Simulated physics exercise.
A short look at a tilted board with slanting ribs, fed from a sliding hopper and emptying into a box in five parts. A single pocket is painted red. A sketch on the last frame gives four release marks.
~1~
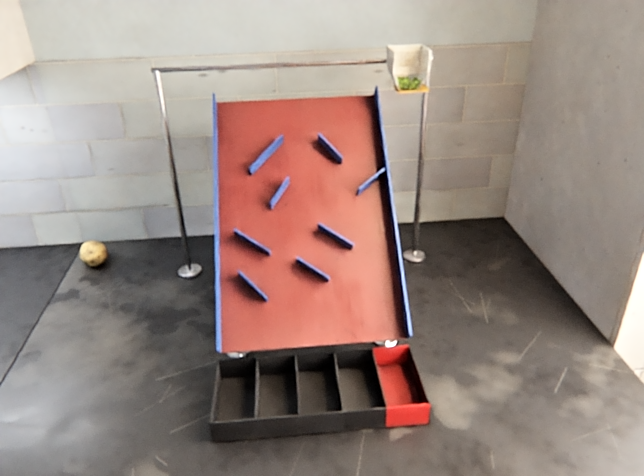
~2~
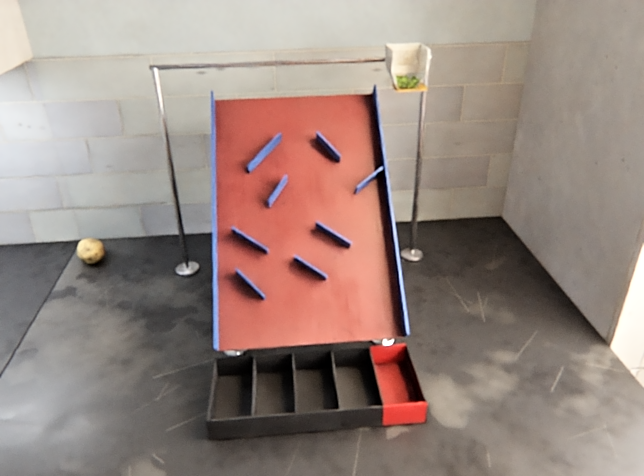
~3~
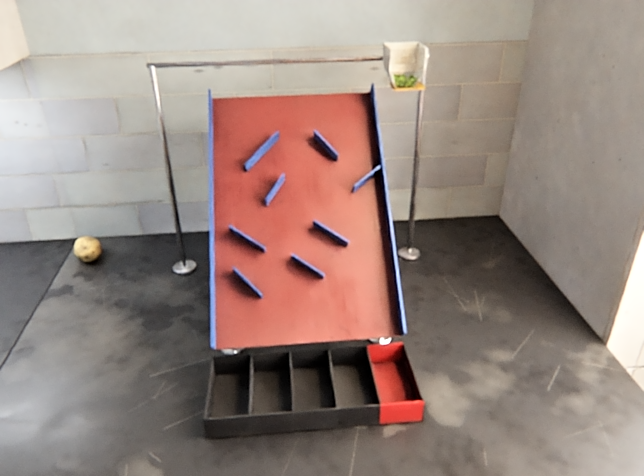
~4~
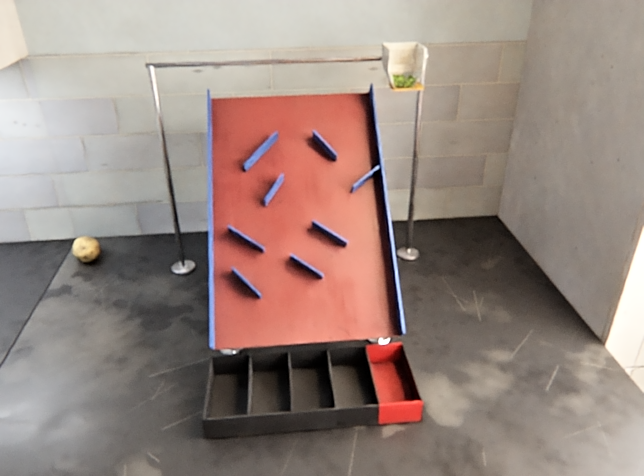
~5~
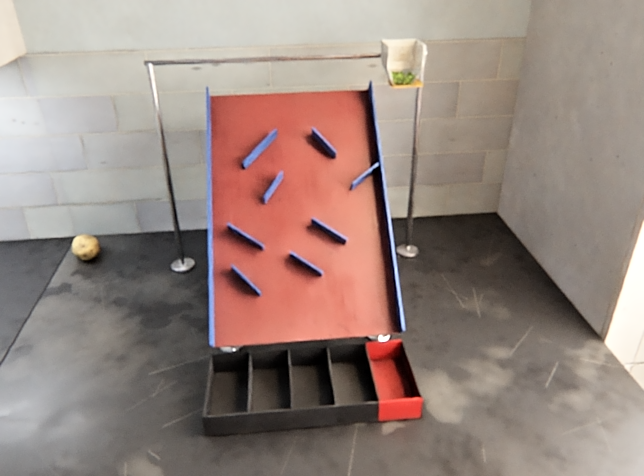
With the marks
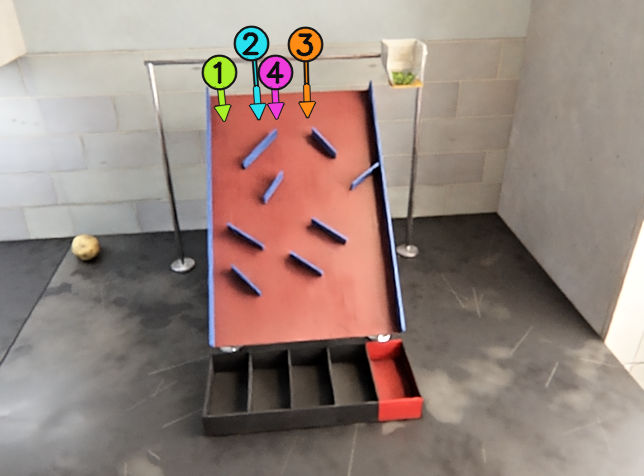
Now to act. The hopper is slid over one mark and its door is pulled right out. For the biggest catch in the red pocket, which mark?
3 works best here.
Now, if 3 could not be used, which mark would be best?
That is mark 4.
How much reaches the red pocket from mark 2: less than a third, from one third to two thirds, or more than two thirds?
It is less than a third.
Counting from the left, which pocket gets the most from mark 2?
It is the first one.
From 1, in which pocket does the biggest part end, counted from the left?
The first.
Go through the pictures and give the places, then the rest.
In the first picture, hopper at (407, 84), dried peas, door shut.
In the second picture, ribs (248, 166) to (281, 133), (317, 131) to (341, 156), (268, 202) to (287, 175).
In the third picture, ribs (354, 187) to (381, 166), (229, 226) to (265, 248), (314, 220) to (349, 242).
In the fourth picture, ribs (232, 267) to (260, 295), (291, 254) to (323, 275).
In the fifth picture, red pocket at (400, 408), number 5 of 5 from the left.
On the marked copy, mark 1 meets the board at (223, 115); mark 2 meets the board at (258, 113); mark 3 meets the board at (307, 111); mark 4 meets the board at (276, 113).
With 1, a small part in the red pocket, nearly all in other pockets.
With 2, a small part in the red pocket, most in other pockets, a small part outside the box.
With 3, most in the red pocket, about a quarter in other pockets, a stray few outside the box.
With 4, about a third in the red pocket, about two thirds in other pockets, a stray few outside the box.
